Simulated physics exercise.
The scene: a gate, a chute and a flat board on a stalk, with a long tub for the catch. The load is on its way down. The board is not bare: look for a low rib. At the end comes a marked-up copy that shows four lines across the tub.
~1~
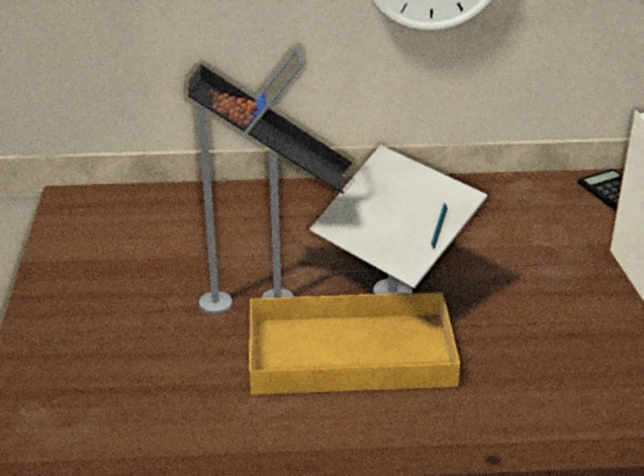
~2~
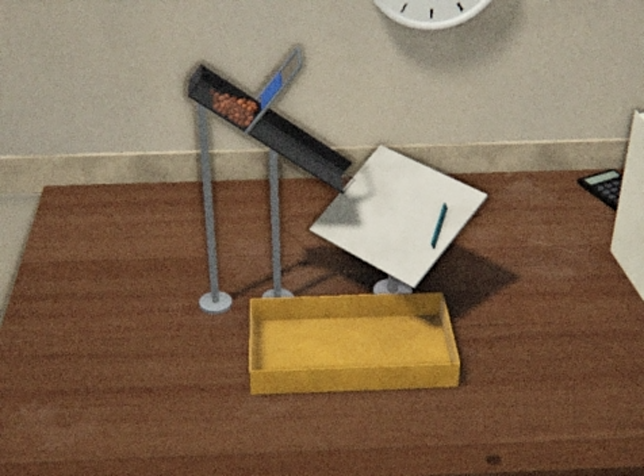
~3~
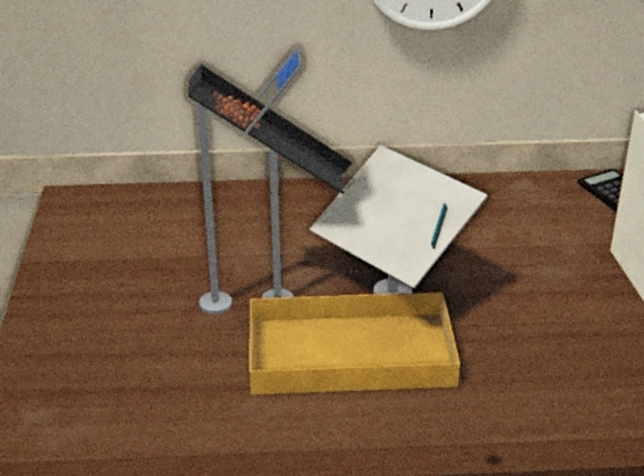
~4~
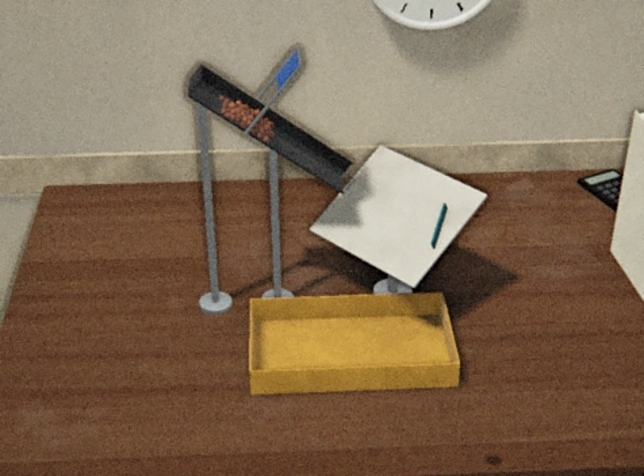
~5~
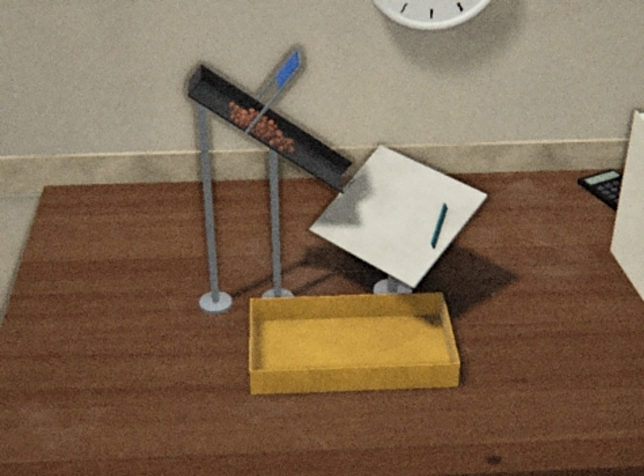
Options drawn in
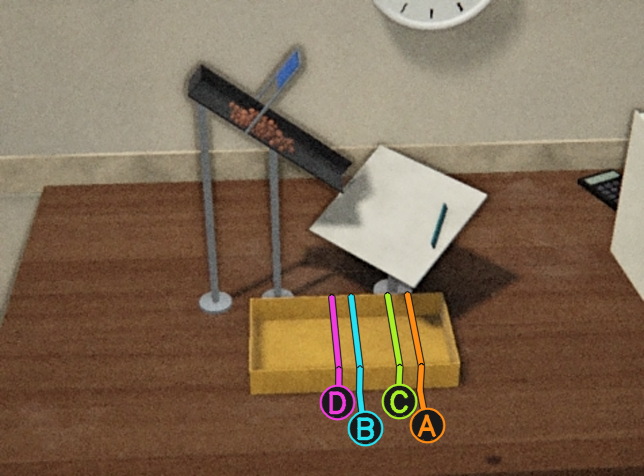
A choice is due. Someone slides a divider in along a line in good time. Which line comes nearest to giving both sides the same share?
Choose B.
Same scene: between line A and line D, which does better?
D it is.
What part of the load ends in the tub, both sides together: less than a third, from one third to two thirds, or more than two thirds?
It is more than two thirds.
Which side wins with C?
Left.
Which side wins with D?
The right side.
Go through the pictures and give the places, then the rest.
Load behind the gate at (239, 108), clay pellets; lip of the chute at (342, 185), sloping fairly steeply, in the first picture.
Middle of the board at (396, 212), tilted fairly steeply; middle of its low edge at (359, 257); of its high edge at (432, 169), in the second picture.
Front corners of the tub at (250, 371) and (459, 363), empty; front of the load at (257, 121), in the third picture.
Middle of the load at (247, 121); its front at (270, 135), about a quarter of the way to the lip; rib from (445, 202) to (431, 244), in the fourth picture.
Middle of the load at (259, 128); its front at (291, 142), about half of the way to the lip, in the fifth picture.
On the marked copy, line A crosses the front rim at (421, 365); line B crosses the front rim at (359, 367); line C crosses the front rim at (399, 366); line D crosses the front rim at (338, 368).
If A is chosen, of what is caught, nearly all on the left of the divider, a stray few on the right.
If B is chosen, of what is caught, about a third on the left of the divider, about two thirds on the right.
If C is chosen, of what is caught, most on the left of the divider, a small part on the right.
If D is chosen, of what is caught, a small part on the left of the divider, most on the right.
